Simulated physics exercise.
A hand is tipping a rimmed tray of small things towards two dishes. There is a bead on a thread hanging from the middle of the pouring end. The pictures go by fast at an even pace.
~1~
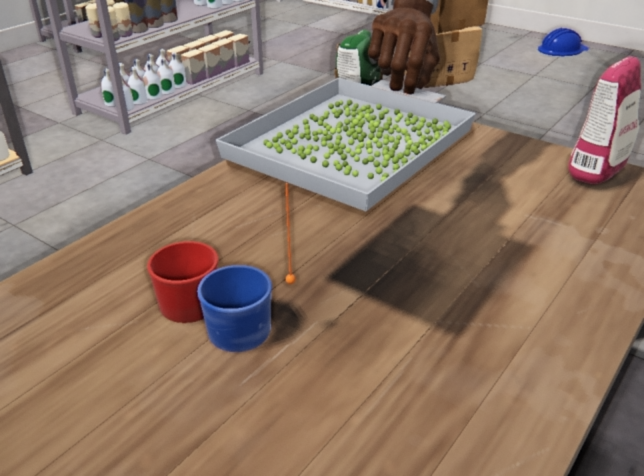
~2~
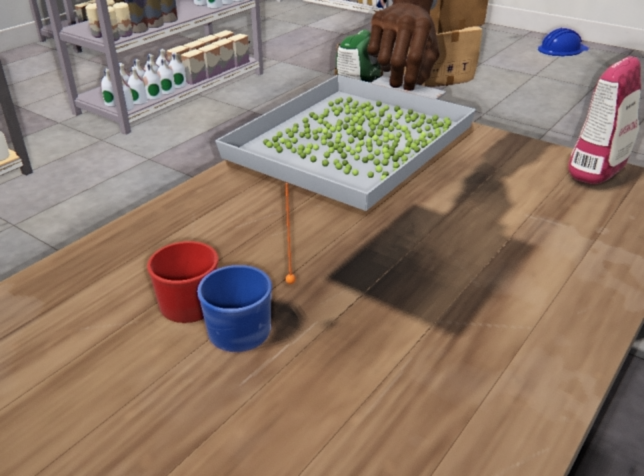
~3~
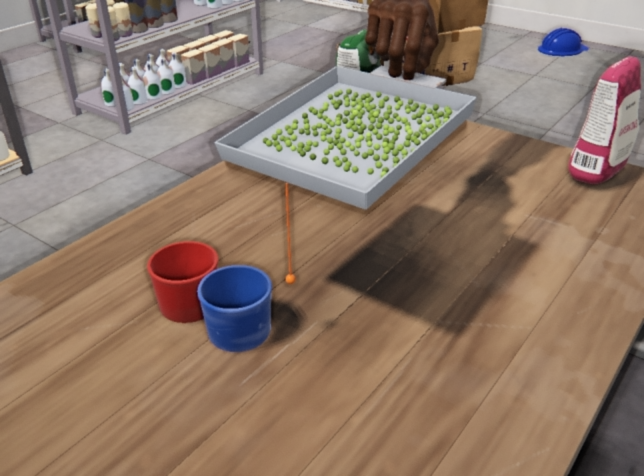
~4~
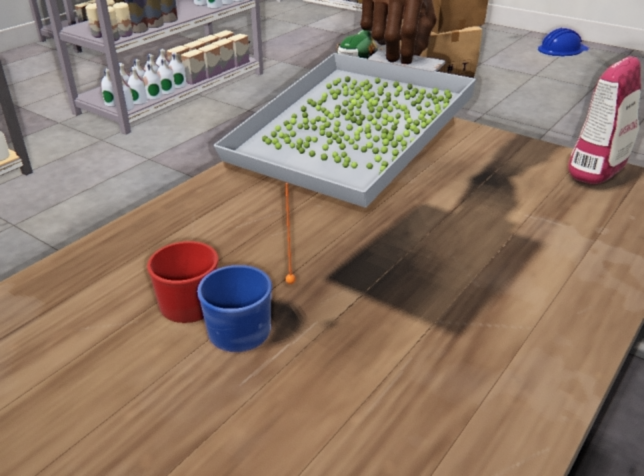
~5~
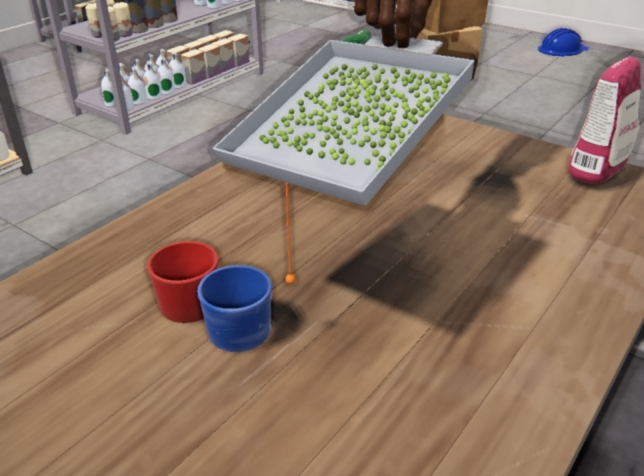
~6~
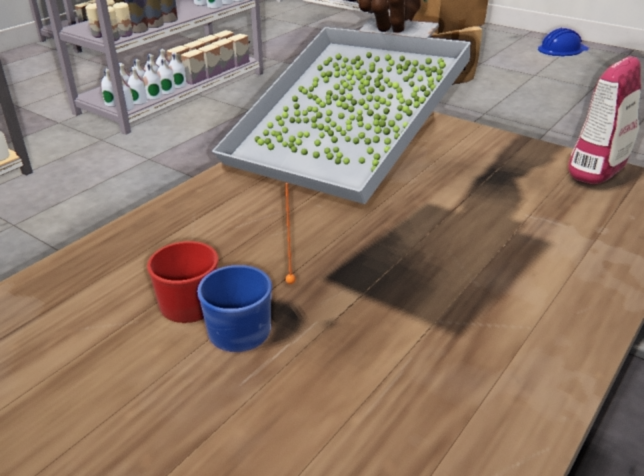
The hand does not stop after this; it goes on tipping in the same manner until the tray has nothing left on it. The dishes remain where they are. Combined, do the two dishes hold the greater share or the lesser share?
Well, most of it stays in the dishes by the end.
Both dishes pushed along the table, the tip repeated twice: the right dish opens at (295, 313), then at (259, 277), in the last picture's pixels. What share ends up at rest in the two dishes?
Respectively 60 percent and 40 percent.
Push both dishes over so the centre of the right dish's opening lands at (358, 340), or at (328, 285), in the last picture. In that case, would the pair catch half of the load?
Try 1: A minority of it. Try 2: A minority of it.
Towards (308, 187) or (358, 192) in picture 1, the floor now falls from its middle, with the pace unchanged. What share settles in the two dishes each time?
About 0 %, then 0 %.
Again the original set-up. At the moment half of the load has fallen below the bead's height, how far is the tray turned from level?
Around 115 degrees of turn.
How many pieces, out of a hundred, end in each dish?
Roughly: Left 10 %, right 60 %.
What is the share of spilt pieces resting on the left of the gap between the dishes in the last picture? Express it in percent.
Close to 50 per cent.
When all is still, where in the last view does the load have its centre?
Centre at rest: Close to (232, 330).
Soon, tray tipped steeply; most on the tray; a small part in the air.
A while on, tray tipped past a quarter turn; most on the tray; a small part in the right dish; a stray few in the left dish; a small part outside both; a small part in the air.
Towards the end, tray tipped past a quarter turn; about two thirds in the right dish; a small part in the left dish; about a third outside both.
Finally, tray tipped past a quarter turn; about two thirds in the right dish; a small part in the left dish; about a third outside both.
